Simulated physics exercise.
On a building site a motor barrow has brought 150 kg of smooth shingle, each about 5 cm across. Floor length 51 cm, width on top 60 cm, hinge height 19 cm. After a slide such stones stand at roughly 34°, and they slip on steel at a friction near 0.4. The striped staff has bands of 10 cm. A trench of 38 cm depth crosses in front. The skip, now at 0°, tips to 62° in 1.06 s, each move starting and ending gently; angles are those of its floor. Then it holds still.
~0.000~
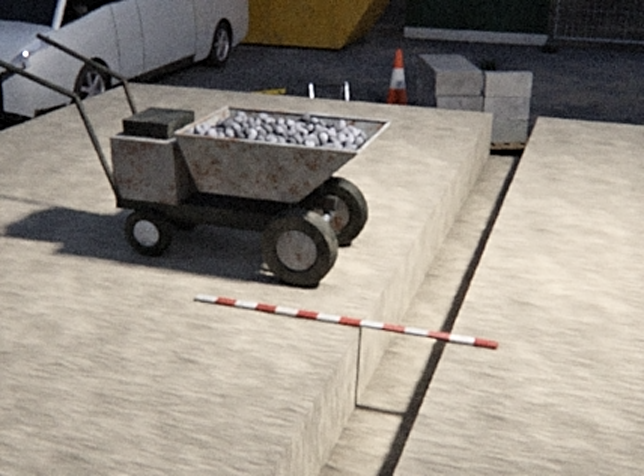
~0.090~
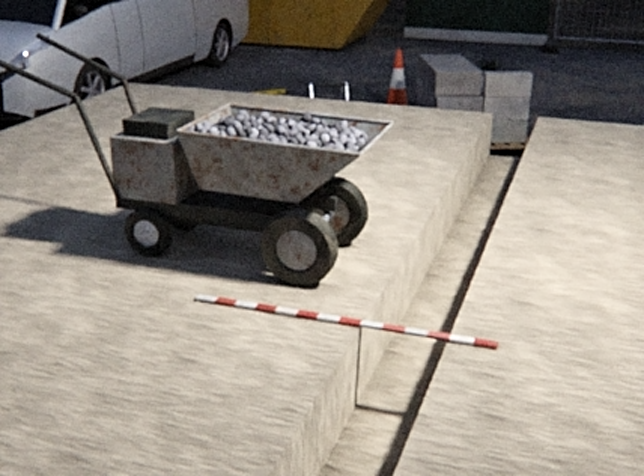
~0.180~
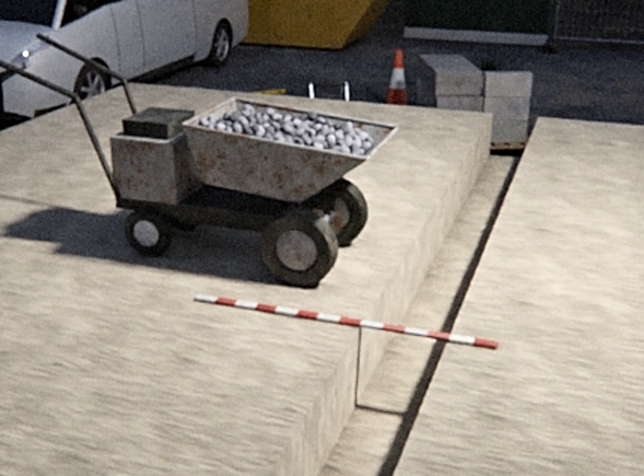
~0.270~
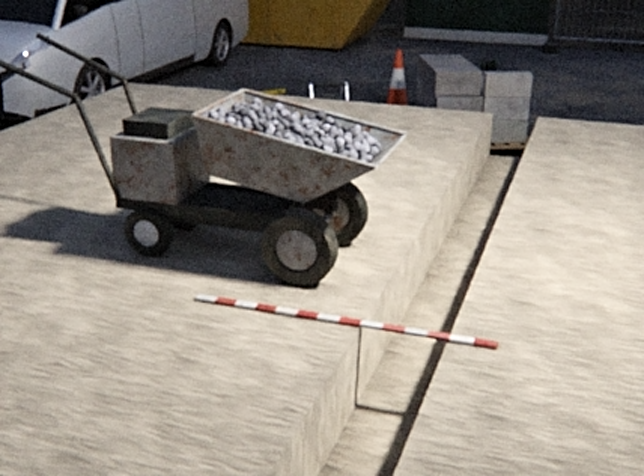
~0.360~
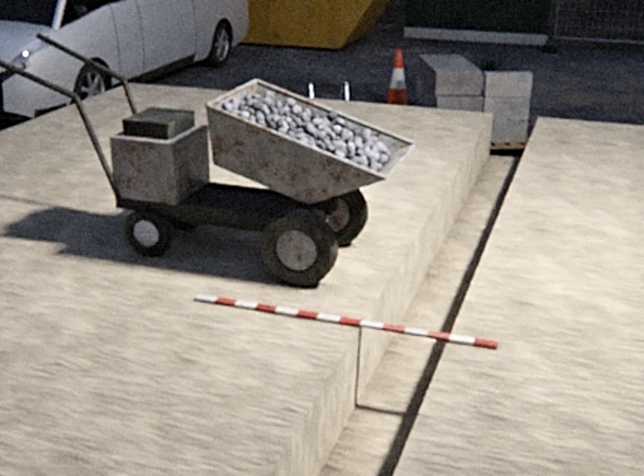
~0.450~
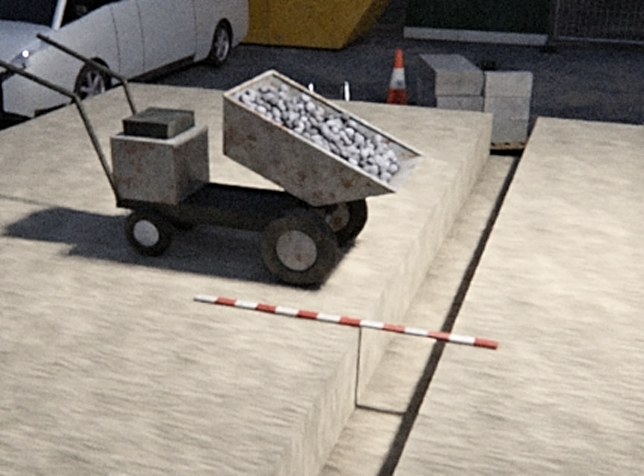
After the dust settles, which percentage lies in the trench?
Close to 57 in a hundred.
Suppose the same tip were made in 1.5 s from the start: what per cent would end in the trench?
Then about 60 per cent.
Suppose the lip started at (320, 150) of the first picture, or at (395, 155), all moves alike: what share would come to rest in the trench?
Near 95 per cent from the first place, 20 from the second.
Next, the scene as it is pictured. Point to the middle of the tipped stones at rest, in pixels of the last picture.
Around (461, 330).
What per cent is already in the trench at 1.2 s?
Some 25 per cent.
After 0.8 s the floor is at 53°; 100 % in the skip; the foremost stones are at (429, 221).
After 1.2 s the floor is at 62°; 61 % in the skip, 23 % in the trench, 16 % past the trench; the foremost stones are at (513, 288).
After 1.5 s the floor is at 62°; 21 % in the skip, 37 % in the trench, 42 % past the trench; the foremost stones are at (639, 291).
After 3.5 s the floor is at 62°; 0 % in the skip, 57 % in the trench, 43 % past the trench; the foremost stones are past the picture's edge.
